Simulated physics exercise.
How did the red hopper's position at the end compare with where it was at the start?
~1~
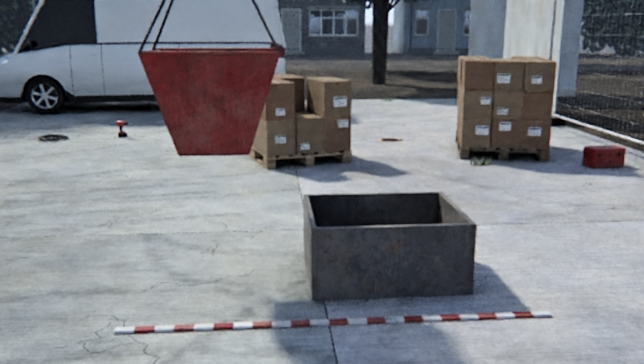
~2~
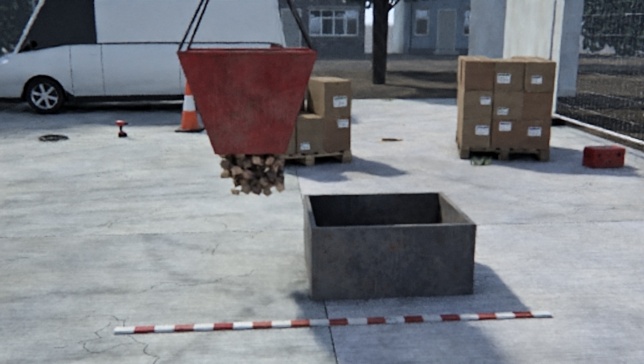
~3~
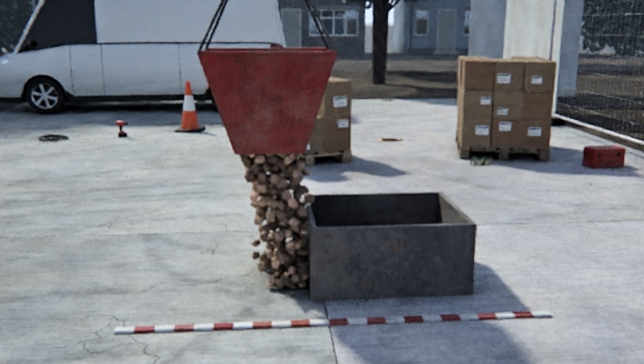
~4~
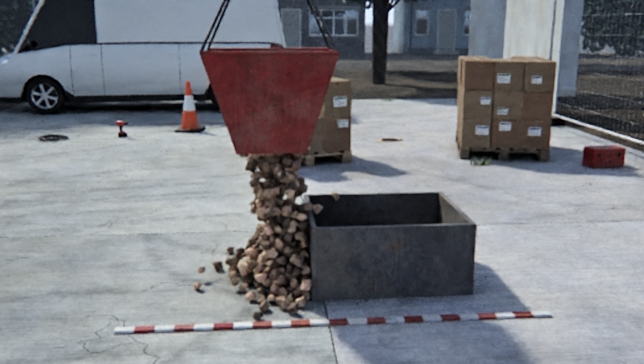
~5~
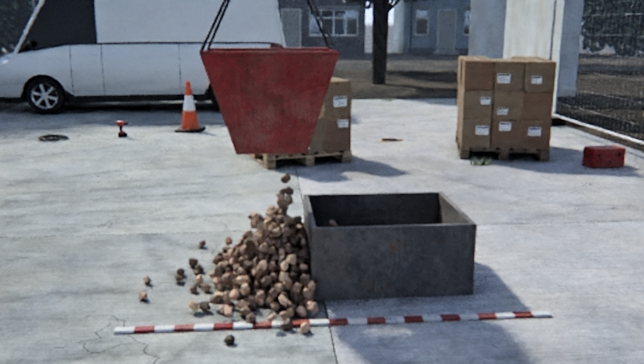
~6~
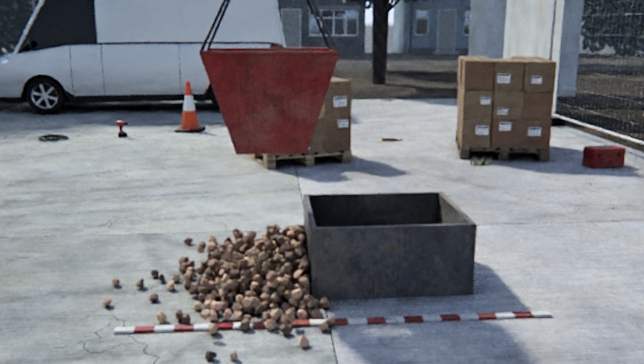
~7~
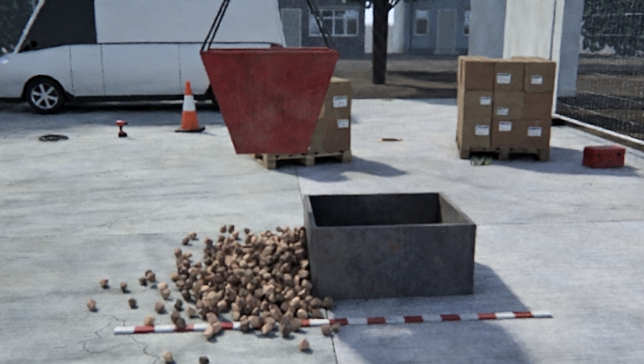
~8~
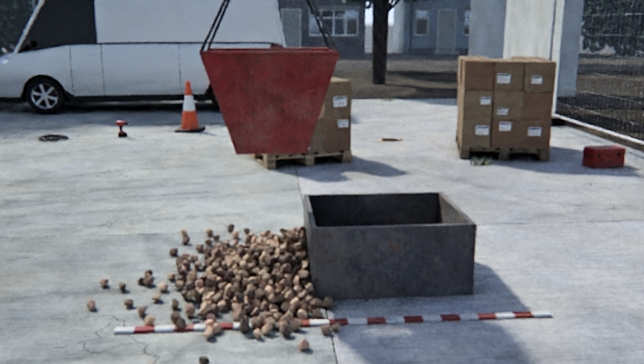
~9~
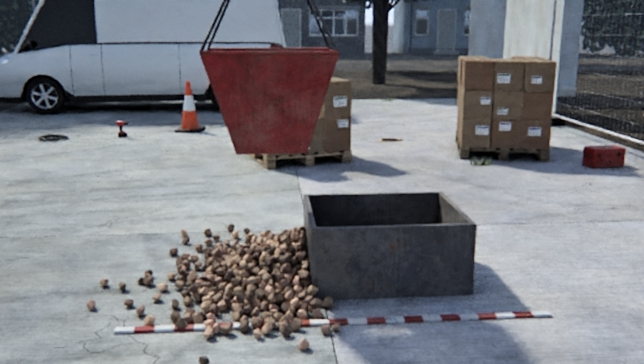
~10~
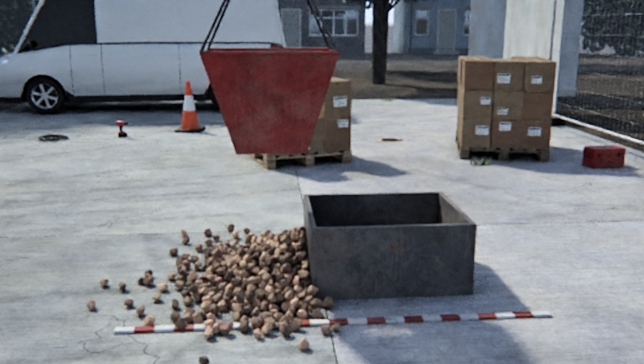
It ended up a little farther to the right than where it started, at about the same height and hanging mostly to the left of the grey bin.
